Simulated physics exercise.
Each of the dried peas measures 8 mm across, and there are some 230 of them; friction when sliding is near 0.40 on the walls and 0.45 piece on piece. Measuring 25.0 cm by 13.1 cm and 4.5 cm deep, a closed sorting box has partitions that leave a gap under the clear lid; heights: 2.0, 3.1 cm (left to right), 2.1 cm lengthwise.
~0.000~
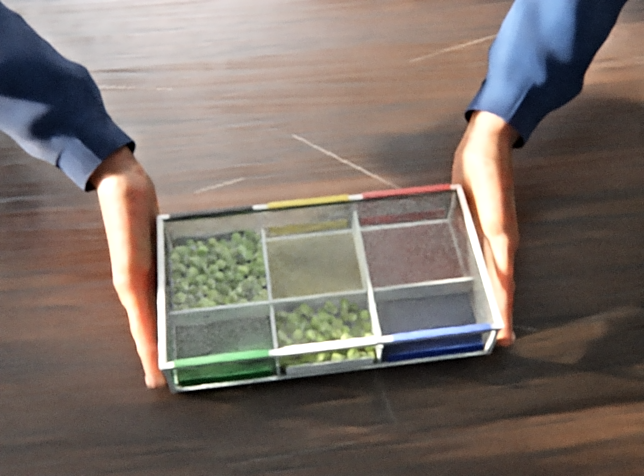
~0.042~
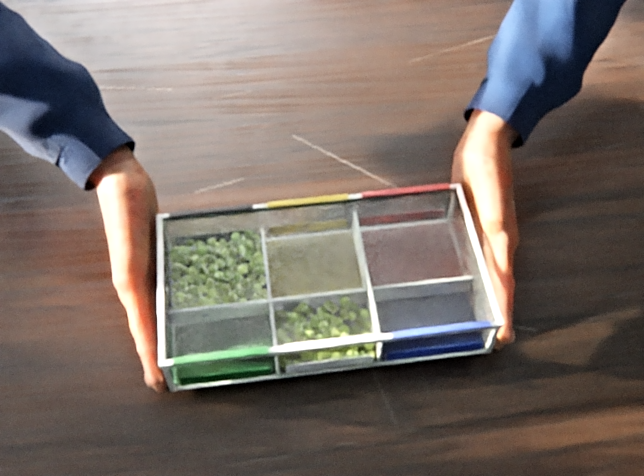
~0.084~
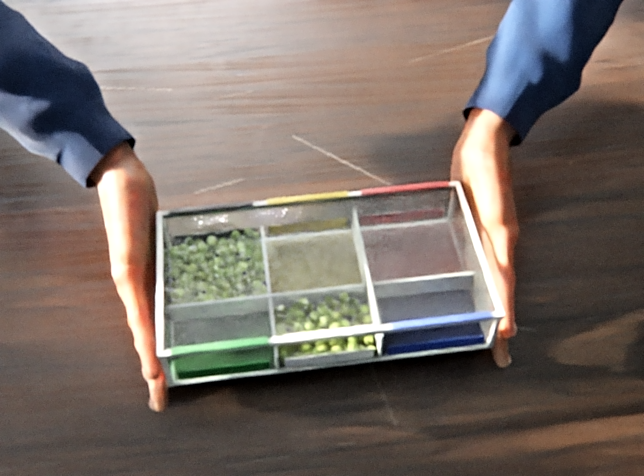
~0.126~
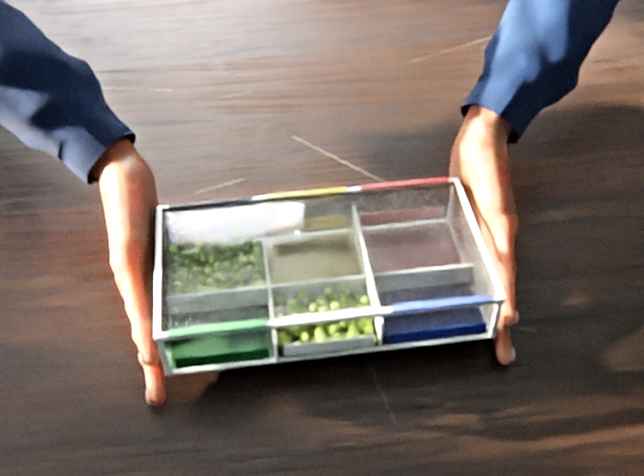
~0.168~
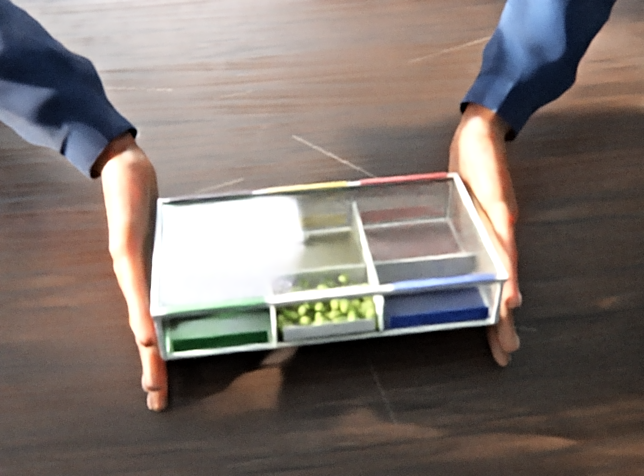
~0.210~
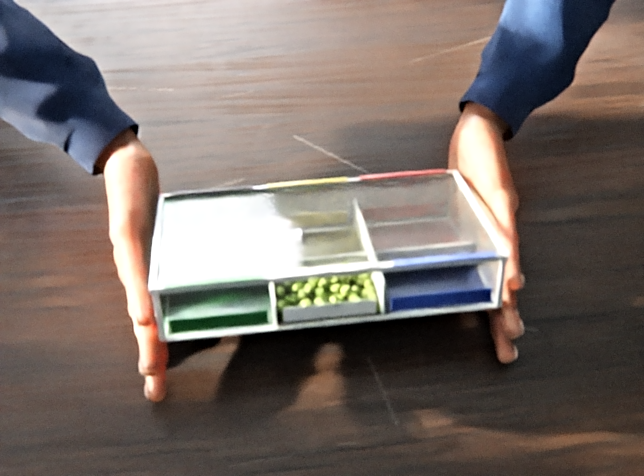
A shallow clear-lidded box is held between two hands above a dark wooden surface, seen from above. Green peas fill its back-left and front-middle compartments, while black, yellow and red mark the far edge, green, white and blue the near one, and blue sleeves enter from the upper corners. The hands tilt the box away, raising its near edge, as white glare spreads across the lid's left side.
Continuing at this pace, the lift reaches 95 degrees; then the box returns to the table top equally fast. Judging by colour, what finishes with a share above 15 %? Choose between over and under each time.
Red: Under. Blue: Under. Green: Under. Yellow: Over. White: Under. Black: Over.
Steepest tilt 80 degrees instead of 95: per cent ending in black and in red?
Shares: Black 65 and red 0, in per cent.
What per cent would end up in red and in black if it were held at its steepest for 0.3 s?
Red keeps 5% and black keeps 60%.
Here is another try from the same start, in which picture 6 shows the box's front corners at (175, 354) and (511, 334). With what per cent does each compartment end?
It comes out as red at 0 percent, blue at 20 percent, green at 5 percent, yellow at 0 percent, white at 75 percent and black at 5 percent.
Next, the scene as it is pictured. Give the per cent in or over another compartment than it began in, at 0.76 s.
Some 20 per cent.
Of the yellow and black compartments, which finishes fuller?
The larger amount is in the black one.
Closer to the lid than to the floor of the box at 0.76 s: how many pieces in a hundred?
Roughly 50 percent of the pieces.
After 0.76 s, tilt 94 degrees; yellow 20 %, white 15 %, black 65 %.
After 1.12 s, tilt 40 degrees; yellow 35 %, white 5 %, black 60 %.
After 1.58 s, tilt 0 degrees; yellow 35 %, white 5 %, black 60 %.
At rest (2.2 s), red 0 %, blue 0 %, green 0 %, yellow 35 %, white 5 %, black 60 %.
